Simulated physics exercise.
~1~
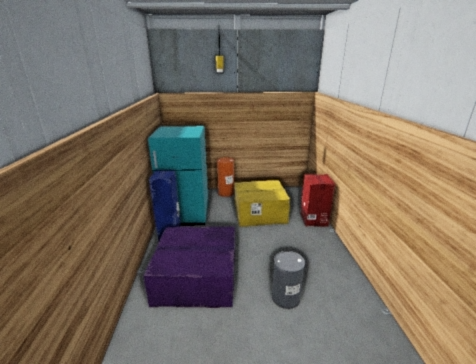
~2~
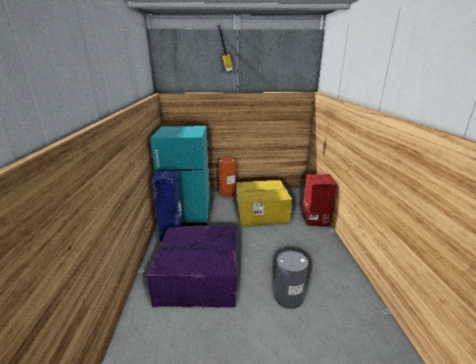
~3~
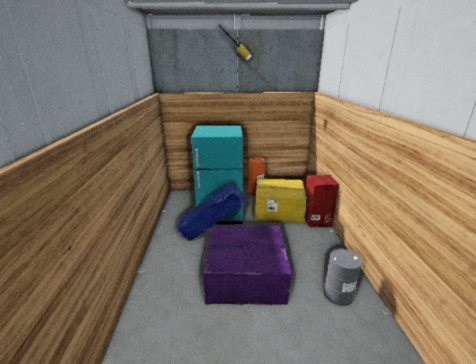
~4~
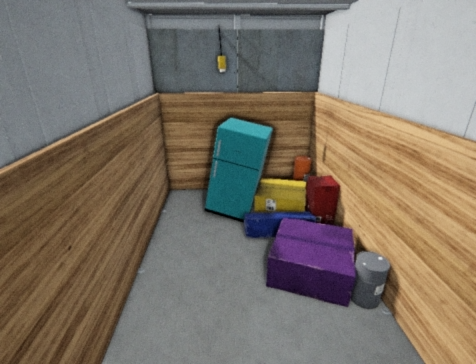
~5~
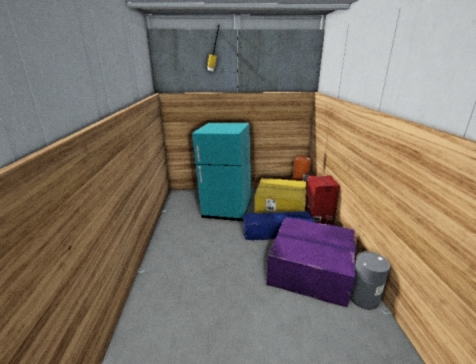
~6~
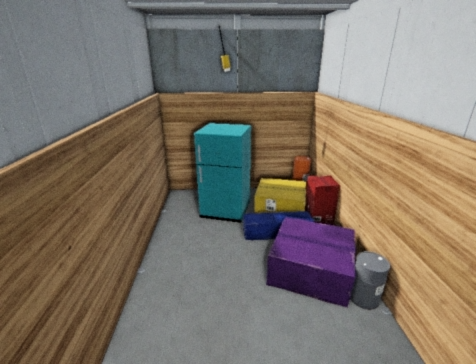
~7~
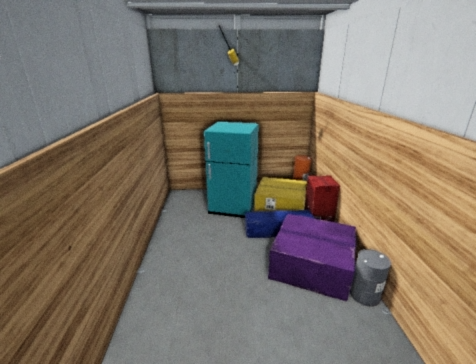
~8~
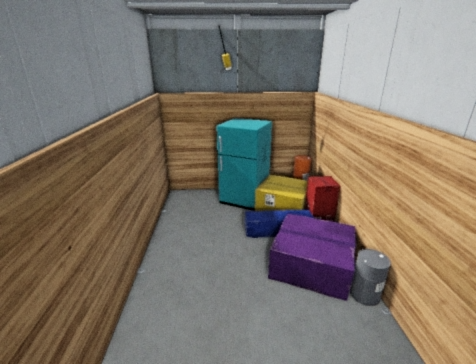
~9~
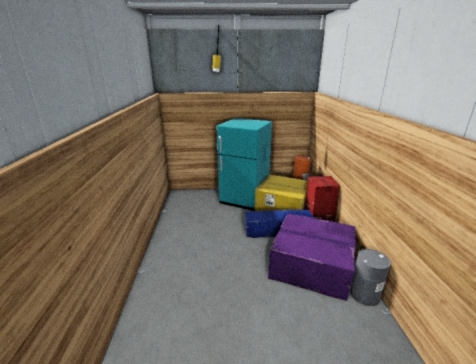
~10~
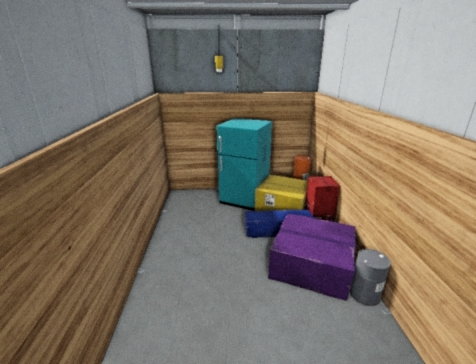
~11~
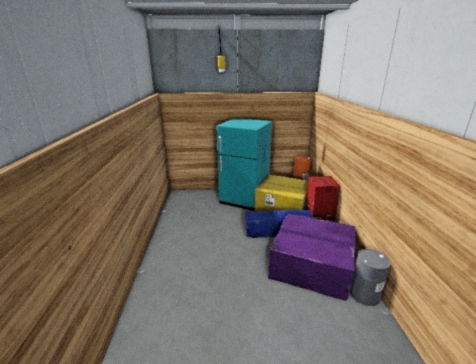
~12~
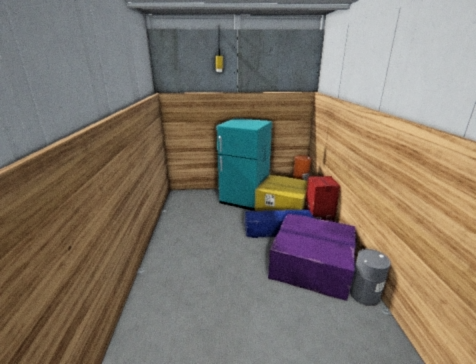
A tall turquoise fridge stands at the back left of a wood-panelled van load bay, seen from behind and facing the front wall, with a lamp hanging above. A blue box stands beside it, a purple box sits in front, yellow and red boxes and an orange canister are further back, and a grey canister stands near the front. Most of the load slides right as the blue box tips over. The fridge leans, then settles upright and later shifts slightly right. Finally everything rests toward the right, the blue box on its side and the red box by the right wall.
